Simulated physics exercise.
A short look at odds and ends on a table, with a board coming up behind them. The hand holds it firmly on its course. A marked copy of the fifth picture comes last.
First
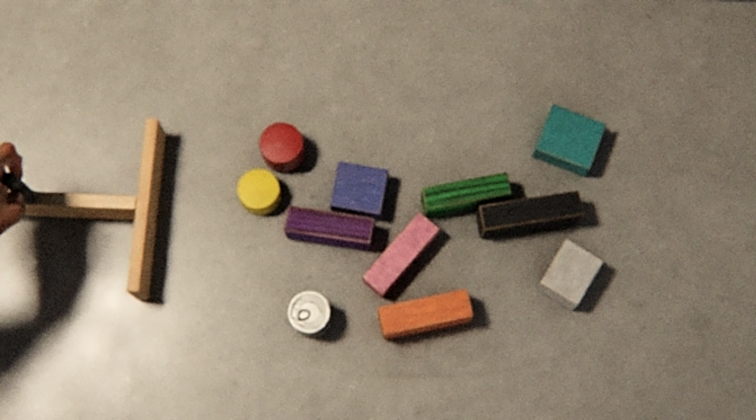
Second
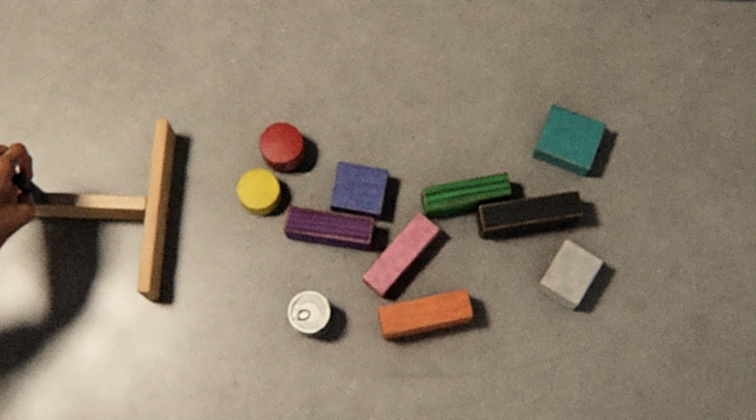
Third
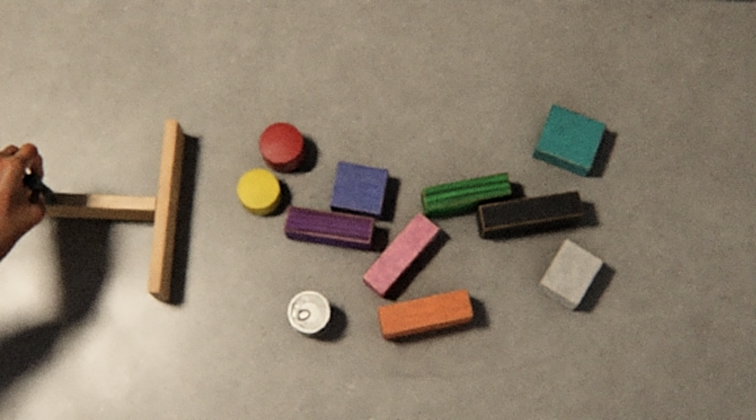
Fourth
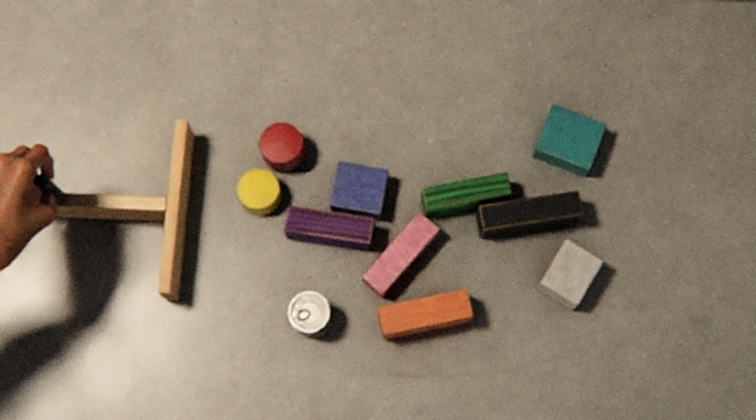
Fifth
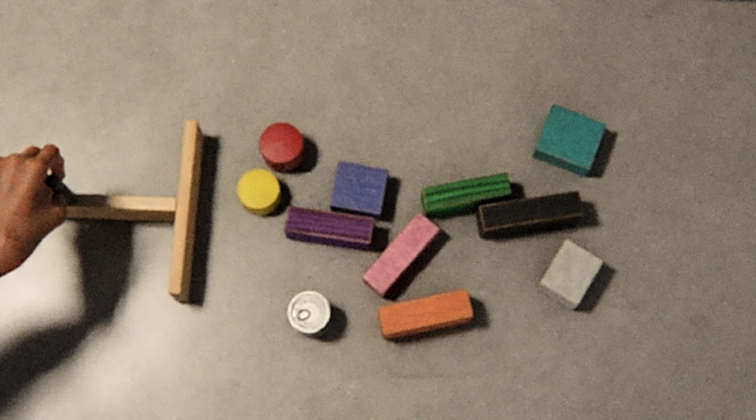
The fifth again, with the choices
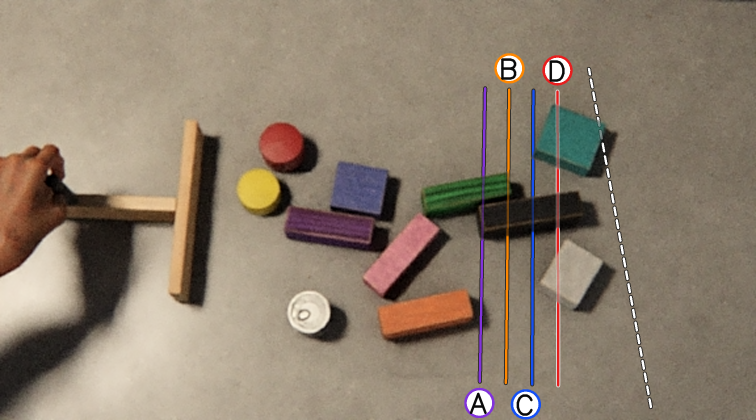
On a grey tabletop, a hand sliding a T-shaped wooden board slowly rightward toward scattered coloured blocks, sticks and tins, all lying still.
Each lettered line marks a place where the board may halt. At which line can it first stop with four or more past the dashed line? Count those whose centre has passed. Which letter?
It must go as far as D.
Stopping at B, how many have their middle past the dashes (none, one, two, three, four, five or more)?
Two.
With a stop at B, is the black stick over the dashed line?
Yes.
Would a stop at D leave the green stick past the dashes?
By then, yes.
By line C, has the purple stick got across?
No.
On the marked copy, A at (483, 229); B at (508, 230); C at (533, 232); D at (558, 233); the dashed line at (619, 230).
Taking D. A third of the way, board (318, 210); turquoise block (569, 141); white block (569, 275); none across.
Two thirds of the way, board (454, 216); green stick (595, 188); black stick (597, 213); none across.
When it is over, board (559, 221); green stick (696, 184); black stick (698, 209); four across.
As for the rest, A gets only two across; B gets only two across; C gets only two across.
